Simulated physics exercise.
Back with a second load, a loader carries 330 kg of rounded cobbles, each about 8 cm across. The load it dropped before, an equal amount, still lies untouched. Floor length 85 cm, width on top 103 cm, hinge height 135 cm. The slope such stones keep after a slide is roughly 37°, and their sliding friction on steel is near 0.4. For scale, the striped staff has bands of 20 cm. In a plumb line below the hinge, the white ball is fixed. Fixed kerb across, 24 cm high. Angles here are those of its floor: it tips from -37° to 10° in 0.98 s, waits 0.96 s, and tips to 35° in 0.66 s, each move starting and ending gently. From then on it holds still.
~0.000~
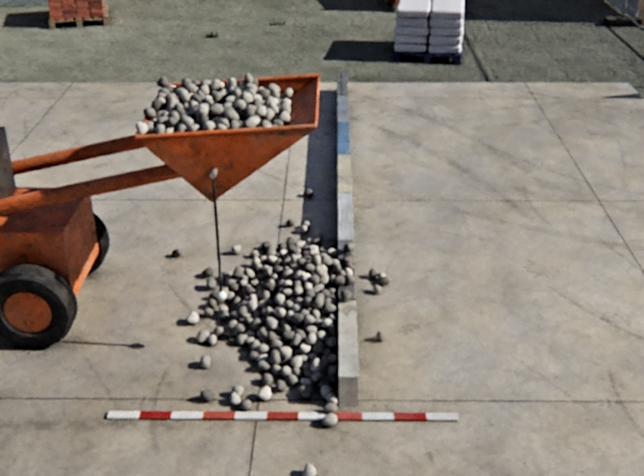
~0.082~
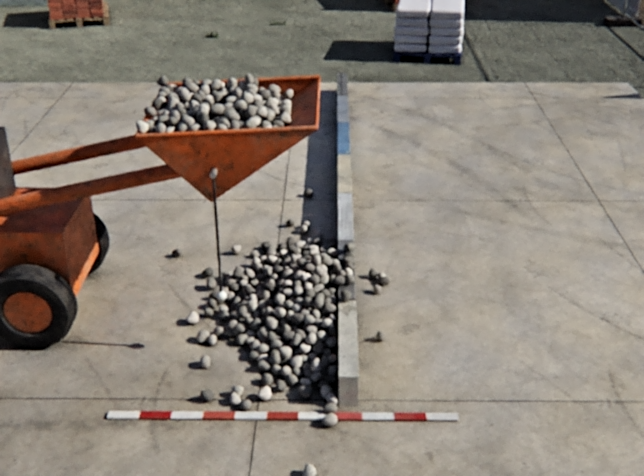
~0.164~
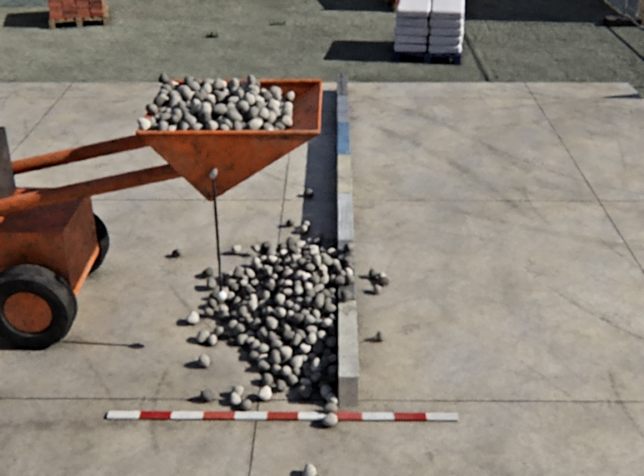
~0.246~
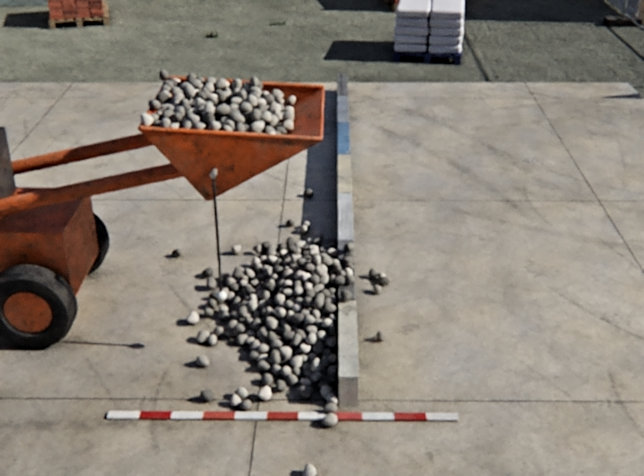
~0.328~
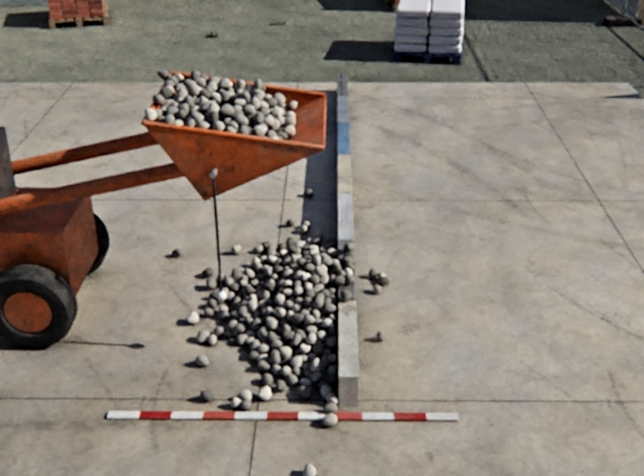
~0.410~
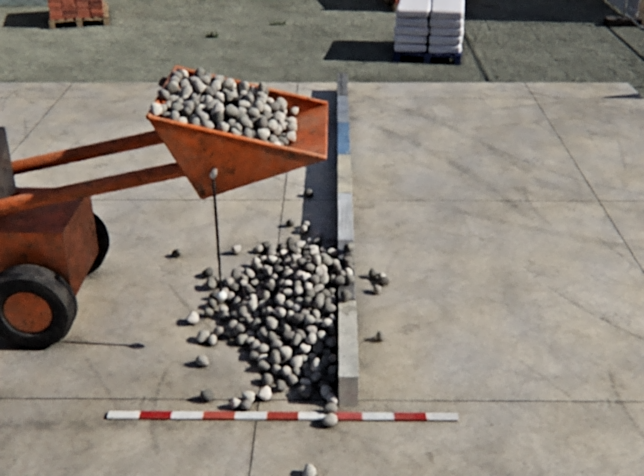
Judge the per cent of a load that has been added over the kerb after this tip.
The added amount is roughly 71 per cent of a load.
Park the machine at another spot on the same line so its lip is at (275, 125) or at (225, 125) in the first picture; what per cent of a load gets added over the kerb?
The first would add around 25 per cent, the second around 0 per cent.
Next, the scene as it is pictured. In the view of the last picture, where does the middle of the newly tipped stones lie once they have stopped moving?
Around (384, 298).
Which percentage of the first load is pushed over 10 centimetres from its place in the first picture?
About 5 per cent.
After 0.7 s the floor is at 3°; in per cent of one load, 100 in the bucket, 100 on this side of the kerb, 1 over the kerb; the foremost stones are at (368, 279).
After 1.1 s the floor is at 10°; in per cent of one load, 99 in the bucket, 100 on this side of the kerb, 1 over the kerb; the foremost stones are at (368, 279).
After 3.0 s the floor is at 35°; in per cent of one load, 9 in the bucket, 147 on this side of the kerb, 44 over the kerb; the foremost stones are at (535, 336).
After 5.6 s the floor is at 35°; in per cent of one load, 0 in the bucket, 129 on this side of the kerb, 72 over the kerb; the foremost stones are at (559, 324). Net gain over the kerb, 71.
